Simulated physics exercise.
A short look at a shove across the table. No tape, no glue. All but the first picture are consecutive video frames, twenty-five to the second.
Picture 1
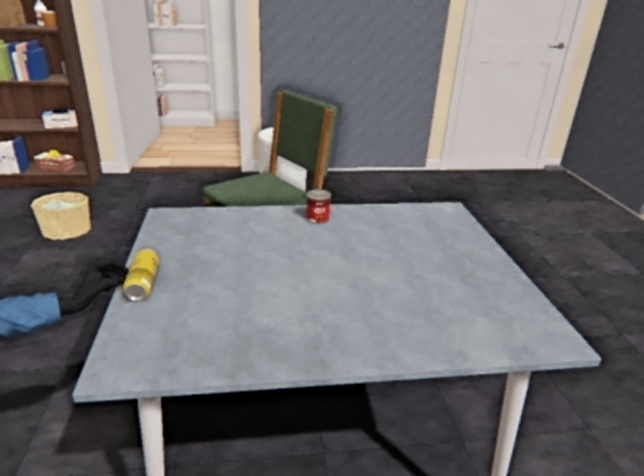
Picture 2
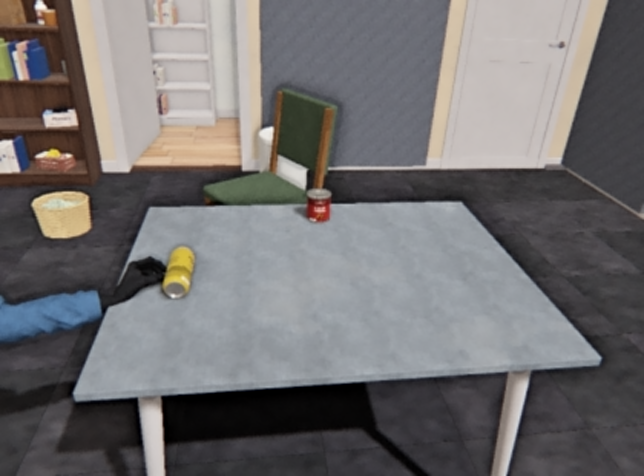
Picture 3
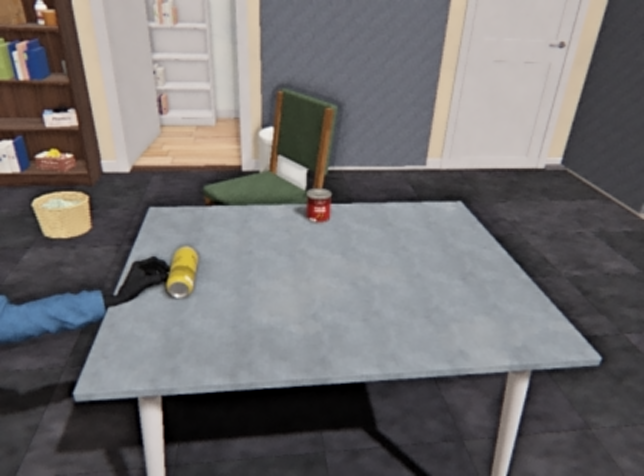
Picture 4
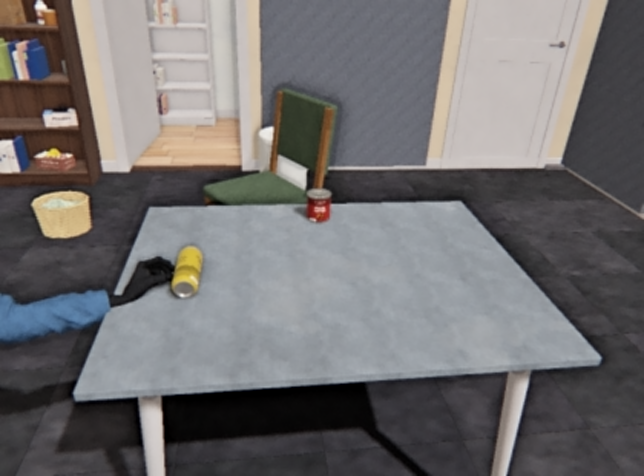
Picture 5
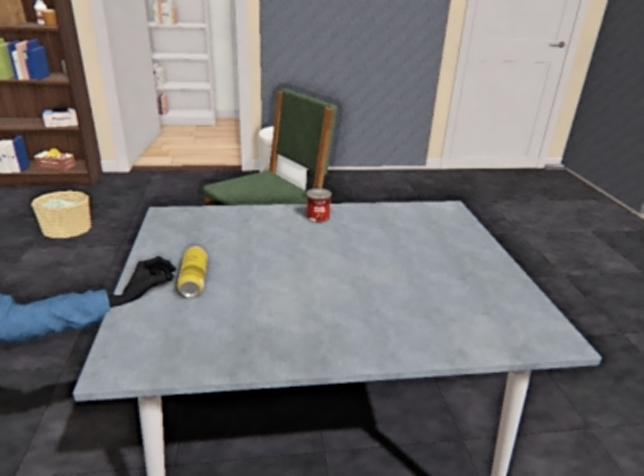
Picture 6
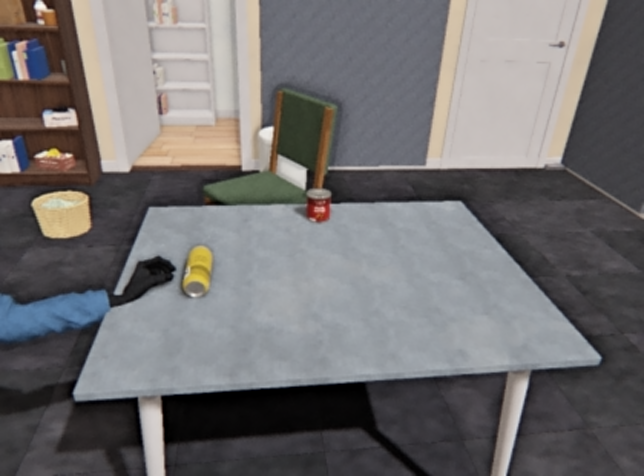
In a room with a dark floor, a patterned grey wall and a white door, a still camera looks down at a pale grey-blue table. A red can stands near its far edge before a green chair, with a bookshelf and yellow basket at left. A blue-sleeved arm with a black hand shoves a yellow can lying on its side rightward, and it rolls slightly away from the hand.
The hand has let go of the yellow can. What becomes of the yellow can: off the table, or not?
The yellow can stays on the table.
Then, 0.20 s later than the last frame, yellow can moved about its own width near (221, 270).
Then, 0.50 s later than the last frame, yellow can moved well along near (245, 269).
When it is over, moved from the start, yellow can. End places, in pixels of the last picture, yellow can near (258, 268).
